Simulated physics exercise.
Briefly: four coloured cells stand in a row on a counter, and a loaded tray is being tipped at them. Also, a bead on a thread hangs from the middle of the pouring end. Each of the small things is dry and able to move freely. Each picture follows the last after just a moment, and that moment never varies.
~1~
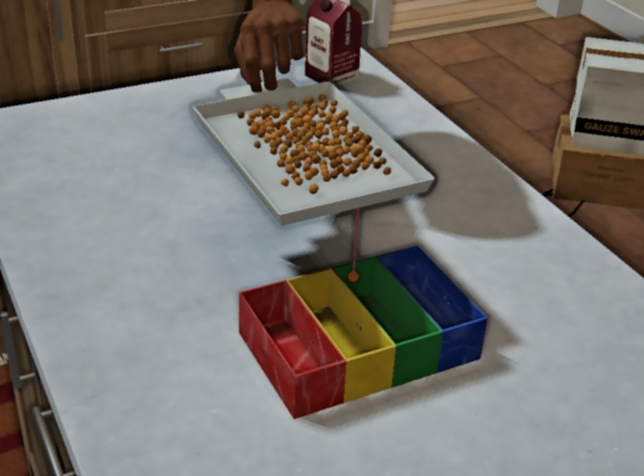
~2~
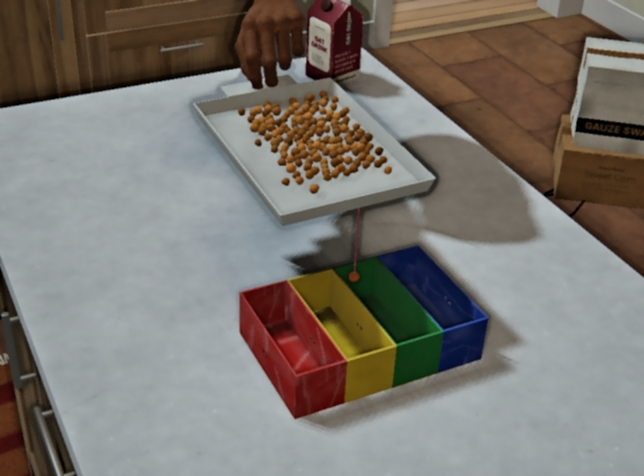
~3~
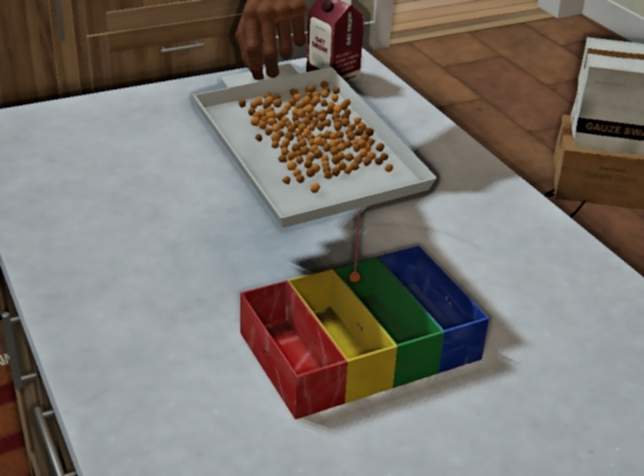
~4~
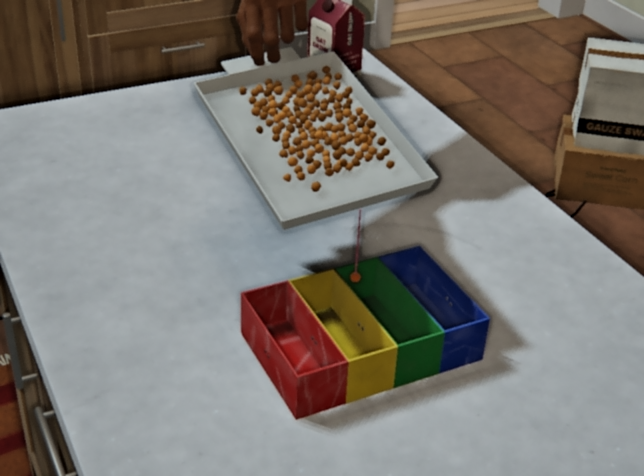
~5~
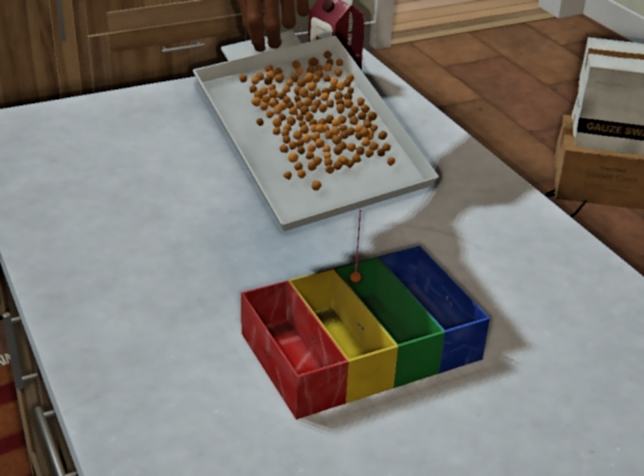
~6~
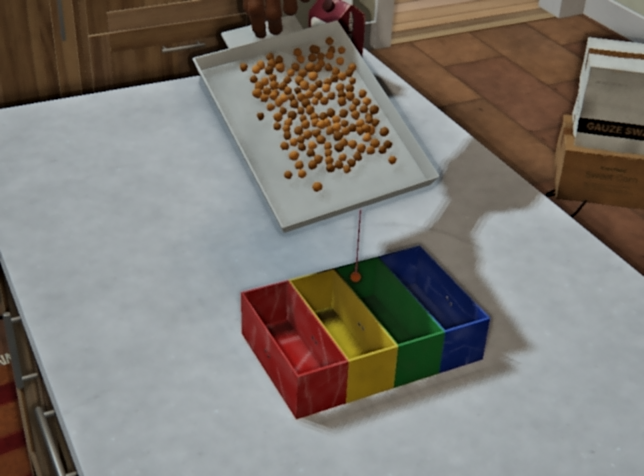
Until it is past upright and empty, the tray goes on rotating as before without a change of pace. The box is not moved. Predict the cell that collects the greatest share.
The red cell collects the greatest share.
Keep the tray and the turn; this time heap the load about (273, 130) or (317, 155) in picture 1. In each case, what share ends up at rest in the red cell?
About 50 % and 40 %.
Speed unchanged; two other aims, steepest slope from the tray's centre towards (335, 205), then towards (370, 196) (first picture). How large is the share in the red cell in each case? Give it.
Shares, approx.: 30 %, then 0 %.
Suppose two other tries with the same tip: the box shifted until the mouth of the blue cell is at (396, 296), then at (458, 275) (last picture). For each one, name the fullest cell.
Yellow first, the cell in red second.
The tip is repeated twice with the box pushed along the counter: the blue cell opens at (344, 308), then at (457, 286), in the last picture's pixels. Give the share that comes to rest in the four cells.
Around 90 then around 80 per cent.
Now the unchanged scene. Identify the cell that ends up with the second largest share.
Second place goes to that yellow cell.
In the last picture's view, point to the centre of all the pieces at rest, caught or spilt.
Around (316, 363), give or take.
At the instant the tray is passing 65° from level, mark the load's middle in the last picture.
The load is centred near (323, 195).
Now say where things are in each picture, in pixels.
The first frame shows corners of the pouring end at (282, 211) and (428, 177), level; middle of the load at (310, 135), roasted chickpeas; bead on its thread at (353, 277); red cell at (320, 385); yellow cell at (369, 370); green cell at (417, 355); blue cell at (462, 341).
The second frame shows corners of the pouring end at (283, 211) and (429, 177), level; middle of the load at (311, 133).
The third frame shows corners of the pouring end at (284, 214) and (430, 176), tipped barely, lowest at the left corner; middle of the load at (312, 127).
The fourth frame shows corners of the pouring end at (285, 217) and (431, 176), tipped a little, lowest at the left corner; middle of the load at (313, 118).
The fifth frame shows corners of the pouring end at (285, 219) and (432, 175), tipped clearly, lowest at the left corner; middle of the load at (314, 109).
The sixth frame shows corners of the pouring end at (285, 222) and (433, 174), tipped clearly, lowest at the left corner; middle of the load at (315, 102); red cell at (322, 386); yellow cell at (372, 370); green cell at (419, 356); blue cell at (465, 341).
Soon after the last picture, tray tipped steeply; nearly all on the tray; a stray few in the red cell; a stray few in the yellow cell; a small part falling or outside the box.
A little later, tray tipped past a quarter turn; about two thirds on the tray; about a quarter in the red cell; a small part in the yellow cell; a stray few in the blue cell; a small part falling or outside the box.
Later still, tray tipped past a quarter turn; about half in the red cell; about a third in the yellow cell; a small part in the green cell; a stray few in the blue cell; a stray few falling or outside the box.
At rest, tray tipped past a quarter turn; about half in the red cell; about a third in the yellow cell; a small part in the green cell; a stray few in the blue cell; a stray few outside the box.
